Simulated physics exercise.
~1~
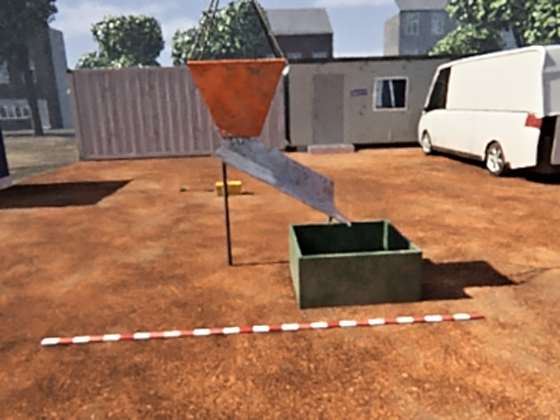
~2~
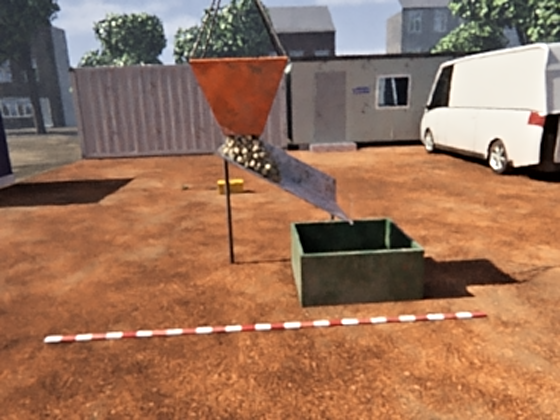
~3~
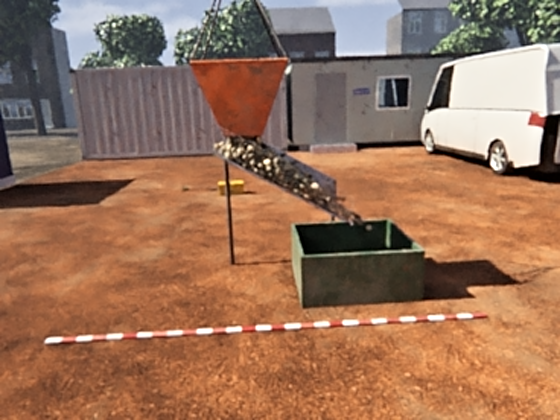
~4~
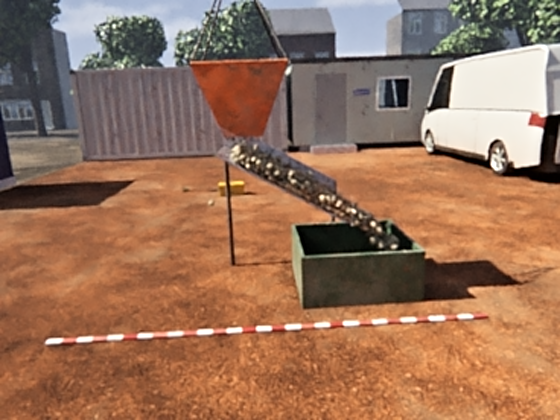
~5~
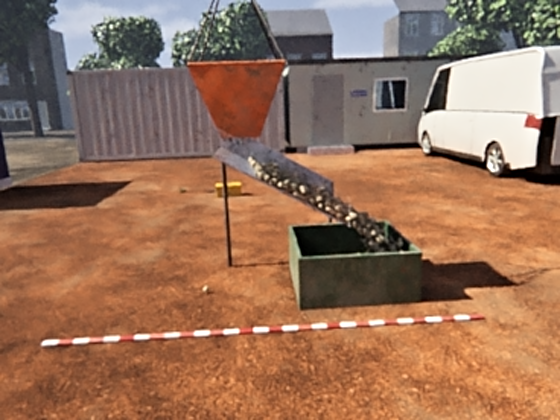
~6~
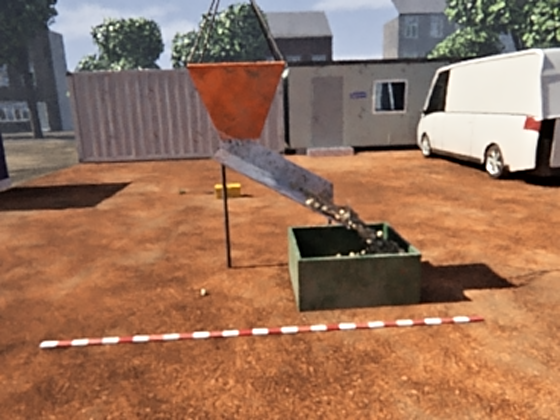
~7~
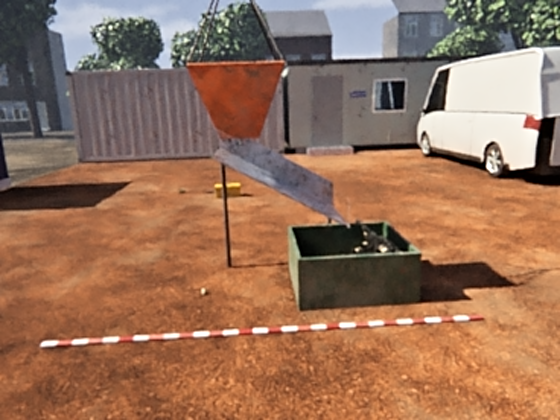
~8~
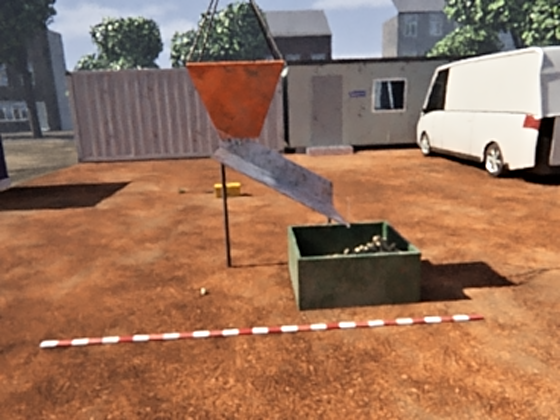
At the start, an orange hopper hangs above a sloping steel chute that leads down to the right, towards an empty-looking green bin on reddish ground, with a white van and low cabins behind. Pale and dark round stones drop from the hopper onto the upper end of the chute. They slide down to the right in a long stream and begin tumbling into the bin. The upper chute clears as the last stones run off its lower end, while one stray stone lies on the ground left of the bin. Finally the chute is bare and the stones rest heaped inside the bin.
